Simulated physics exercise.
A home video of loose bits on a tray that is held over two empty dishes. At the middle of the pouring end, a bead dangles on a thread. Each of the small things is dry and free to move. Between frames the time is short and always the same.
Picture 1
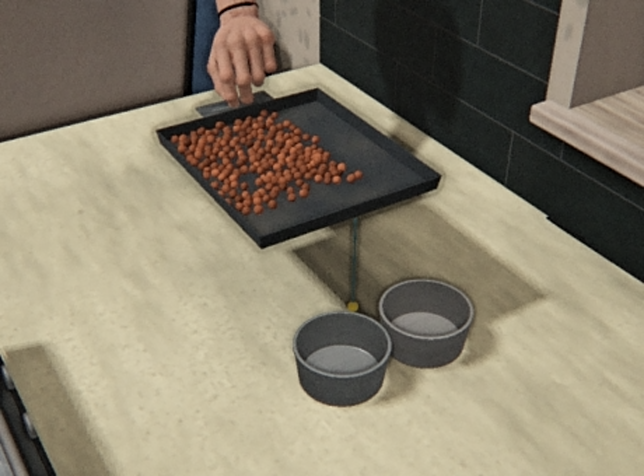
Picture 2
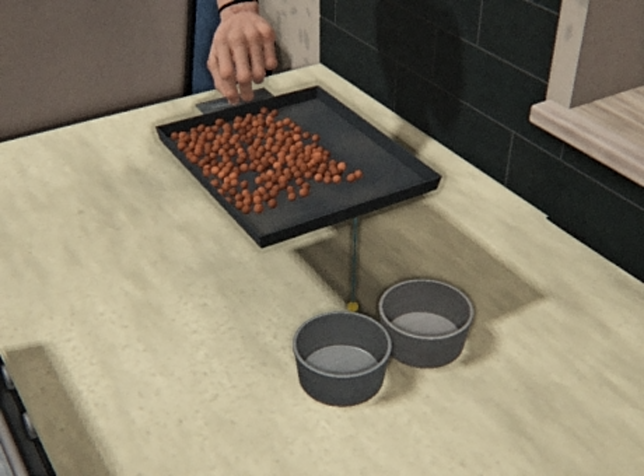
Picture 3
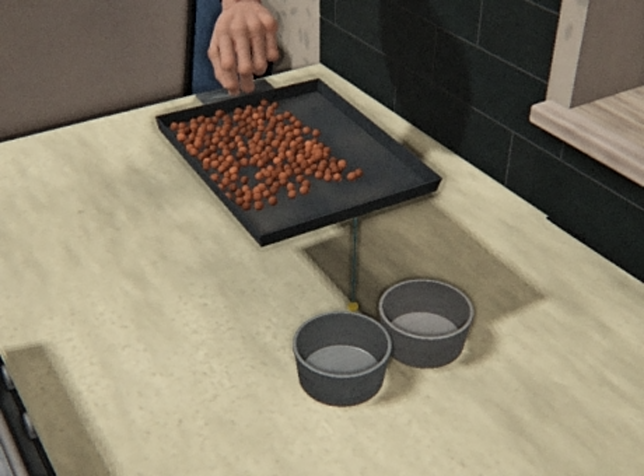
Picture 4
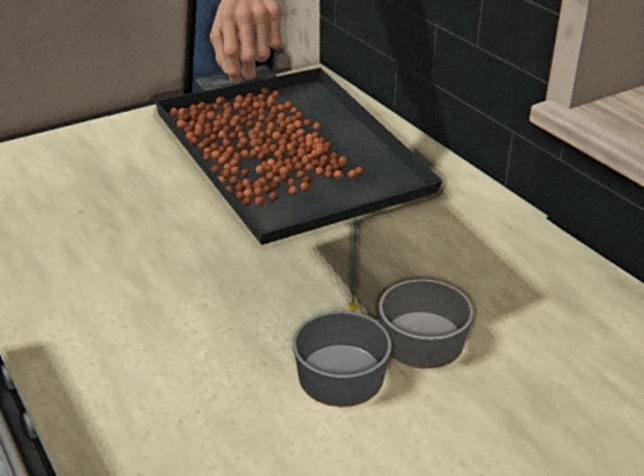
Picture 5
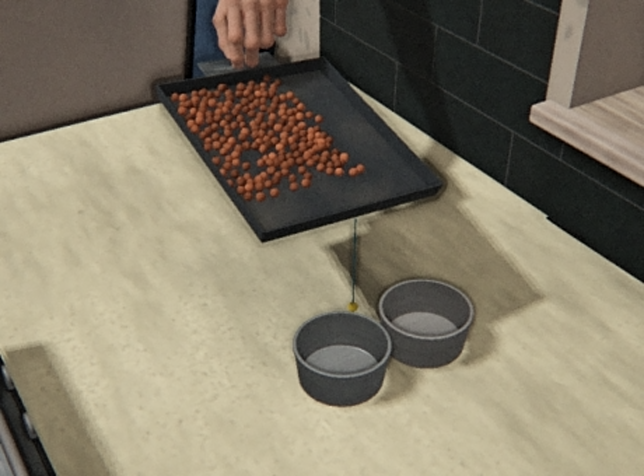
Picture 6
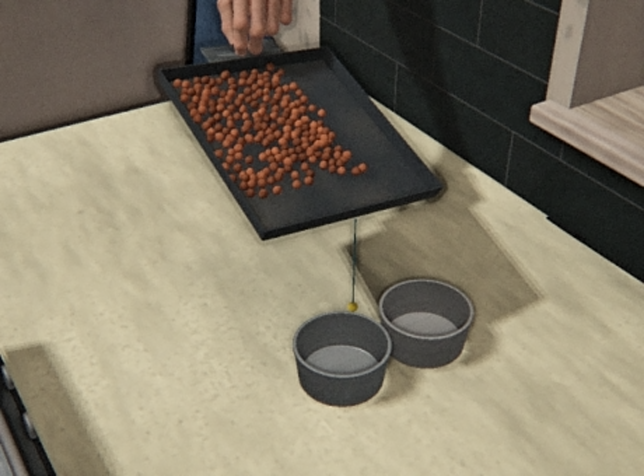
On a pale kitchen counter, a hand holds the far end of a dark tray of small reddish-brown pellets above two empty grey dishes, a yellow bead hanging at its near edge. The hand then gradually raises the far end, and the tray tilts slightly toward its right corner.
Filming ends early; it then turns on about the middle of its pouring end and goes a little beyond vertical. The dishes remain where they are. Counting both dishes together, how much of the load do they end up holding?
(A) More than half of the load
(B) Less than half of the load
The answer is A.
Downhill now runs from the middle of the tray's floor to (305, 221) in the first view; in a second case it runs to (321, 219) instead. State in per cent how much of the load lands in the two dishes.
Close to 40 percent first and close to 50 percent second.
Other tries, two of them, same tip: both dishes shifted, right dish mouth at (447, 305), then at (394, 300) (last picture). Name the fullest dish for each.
In the first try it's the one on the right, and in the second it's the one on the right.
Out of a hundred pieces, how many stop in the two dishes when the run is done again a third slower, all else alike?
Roughly 80 percent.
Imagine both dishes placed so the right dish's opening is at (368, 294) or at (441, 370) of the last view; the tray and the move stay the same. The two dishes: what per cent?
About 10% on the first try and 10% on the second.
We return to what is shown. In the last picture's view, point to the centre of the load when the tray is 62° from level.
Look about (384, 189) in the last picture.
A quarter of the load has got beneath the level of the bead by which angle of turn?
Around 95° of tilt.
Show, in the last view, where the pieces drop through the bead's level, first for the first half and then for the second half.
First around (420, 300), afterwards around (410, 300).
Shortly afterwards, tray tipped steeply; the bulk on the tray; only a few in the right dish; only a few outside both; a little in the air.
Next, tray tipped past a quarter turn; near two thirds on the tray; only a few in the left dish; a little in the right dish; a little outside both; a little in the air.
Some moments later, tray tipped past a quarter turn; a little in the left dish; near two thirds in the right dish; near a quarter outside both.
In the end, tray tipped past a quarter turn; a little in the left dish; near two thirds in the right dish; near a quarter outside both.
